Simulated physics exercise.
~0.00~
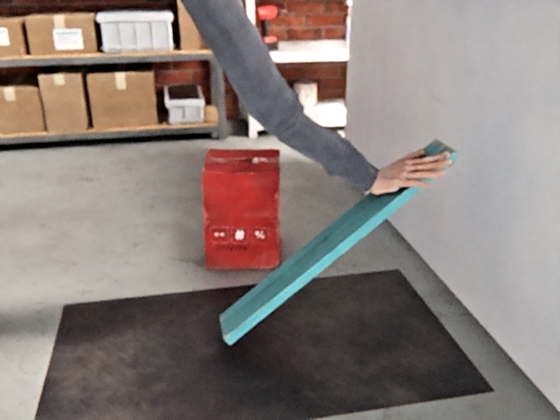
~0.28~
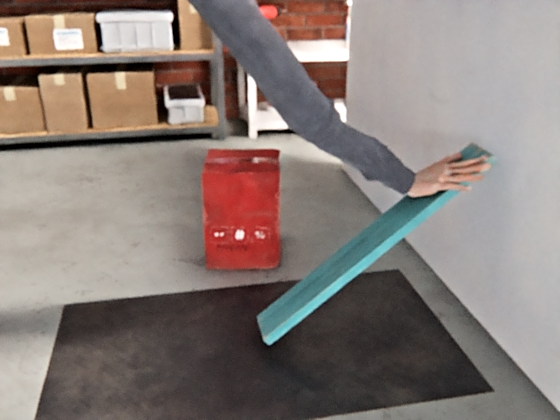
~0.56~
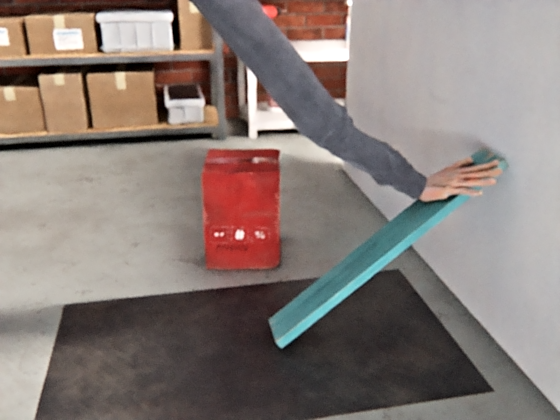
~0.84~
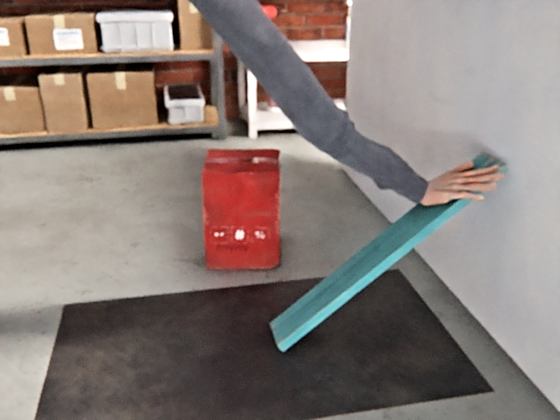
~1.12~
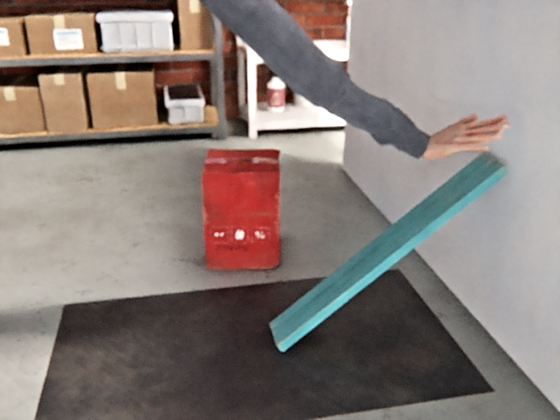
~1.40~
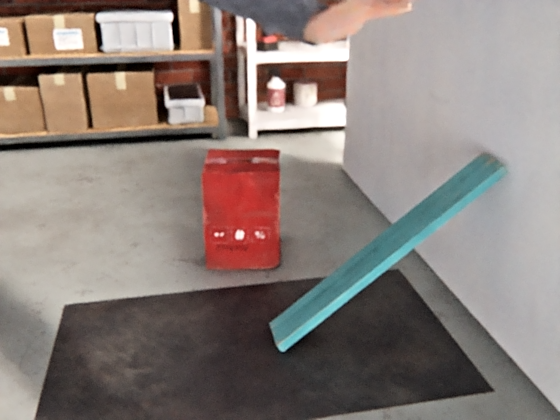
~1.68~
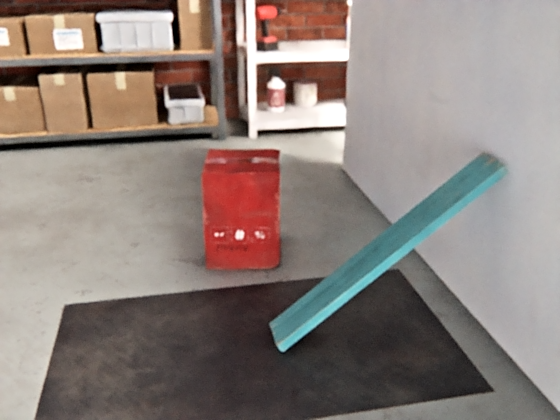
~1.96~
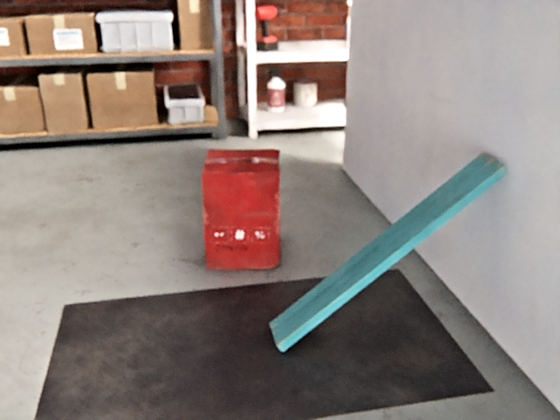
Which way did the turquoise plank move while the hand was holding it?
The turquoise plank moved to the right, toward the wall.
